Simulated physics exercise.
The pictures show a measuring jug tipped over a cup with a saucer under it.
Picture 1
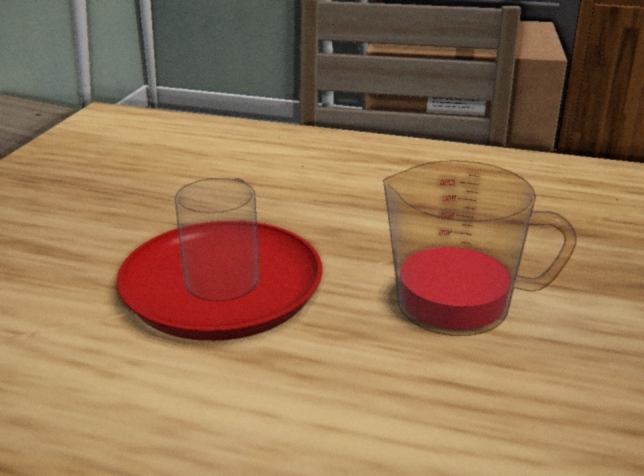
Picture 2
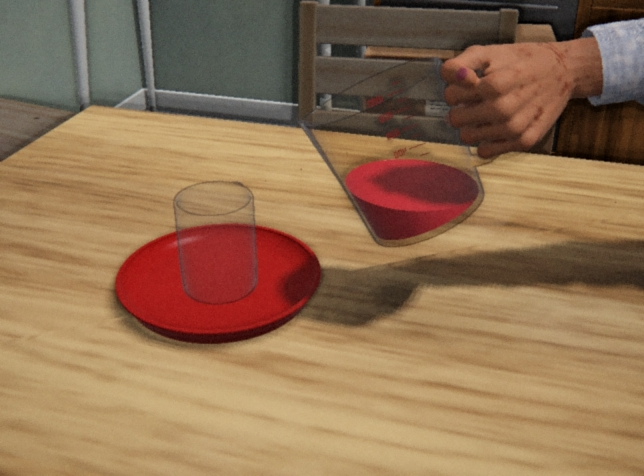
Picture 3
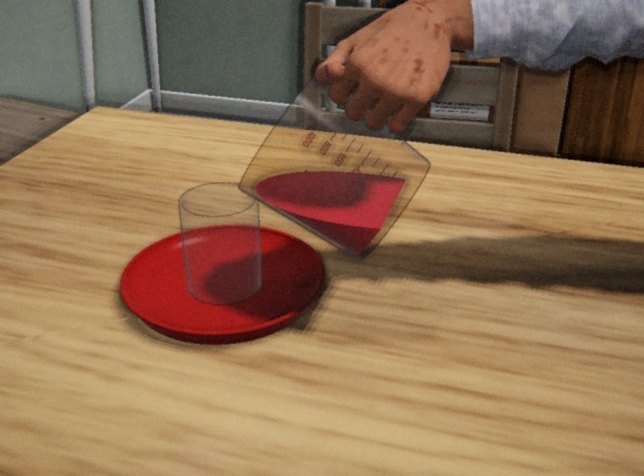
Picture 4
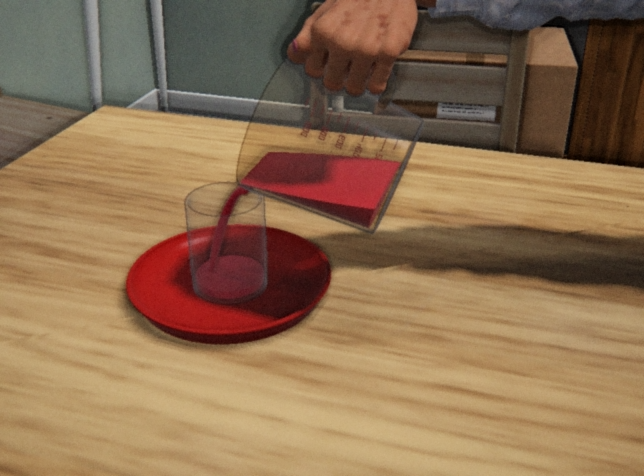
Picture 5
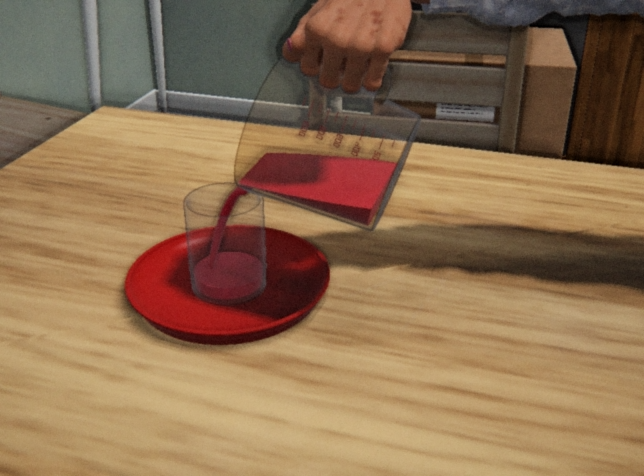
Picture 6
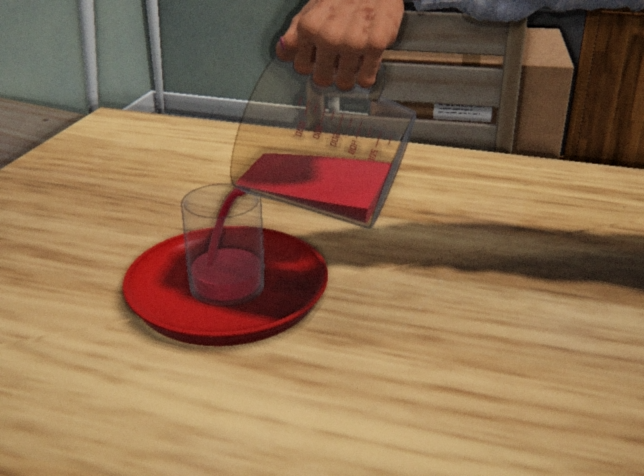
To begin with, a clear measuring jug partly filled with red liquid stands on a wooden table, right of an empty glass on a red saucer. A hand lifts the jug, carries it left and tilts it over the glass. A red stream runs in, and the liquid in the glass rises slightly.
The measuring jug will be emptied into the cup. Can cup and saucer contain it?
In the end it stays in the cup.
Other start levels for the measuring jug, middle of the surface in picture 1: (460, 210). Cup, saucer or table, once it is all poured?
Then: Floods the top.
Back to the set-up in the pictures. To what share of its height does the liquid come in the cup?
Some 65 per cent.
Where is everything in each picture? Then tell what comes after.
Both stand on the top; measuring jug (458, 246) about a quarter full; cup (218, 236) empty; saucer (179, 330) dry, in the first frame.
The hand lifts the measuring jug; measuring jug (399, 151) tipped 25° with all of its load; cup (217, 239) empty, in the second frame.
The measuring jug is brought over; measuring jug (334, 169) tipped 60° with all of its load; cup (221, 240) empty, in the third frame.
A stream runs into the cup; measuring jug (330, 147) tipped 70° with nearly all of its load; cup nearly empty, surface at (230, 274), in the fourth frame.
A stream runs into the cup; measuring jug (327, 145) tipped 75° with about three quarters of its load; cup (226, 241) nearly empty, in the fifth frame.
A stream runs into the cup; measuring jug (323, 144) tipped 75° with about three quarters of its load; cup about a quarter full, surface at (226, 267); saucer (184, 335) dry, in the sixth frame.
Soon after, the cup is about a third full; the saucer is dry.
Later, the cup is about two thirds full; the saucer is dry.
In the end, the cup is about two thirds full; the saucer is dry.
